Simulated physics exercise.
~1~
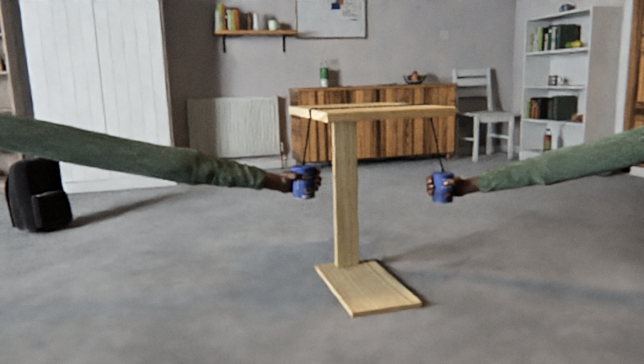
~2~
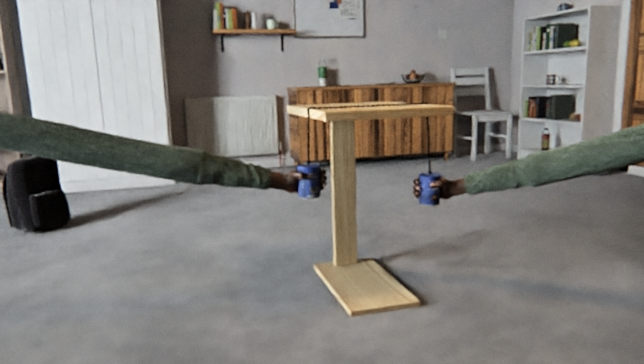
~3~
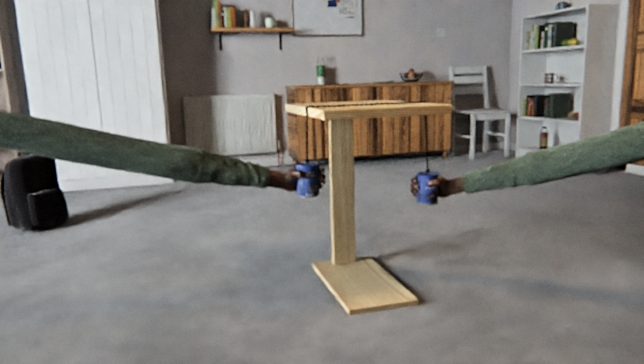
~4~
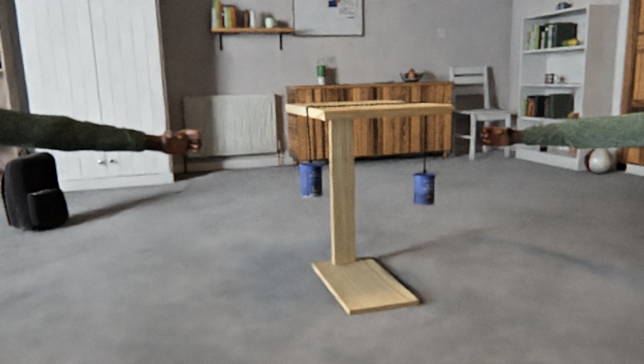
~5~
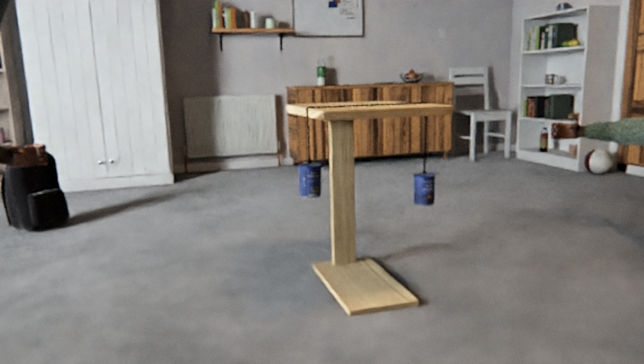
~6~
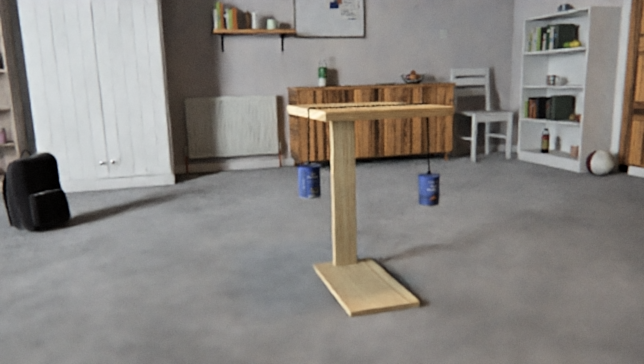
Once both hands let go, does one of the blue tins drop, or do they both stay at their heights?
Both tins stay at their heights. The string keeps its balance over the stand after the hands pull away.
Two blue tins strung over a wooden stand being steadied by two hands, then released and left hanging at unchanged heights.
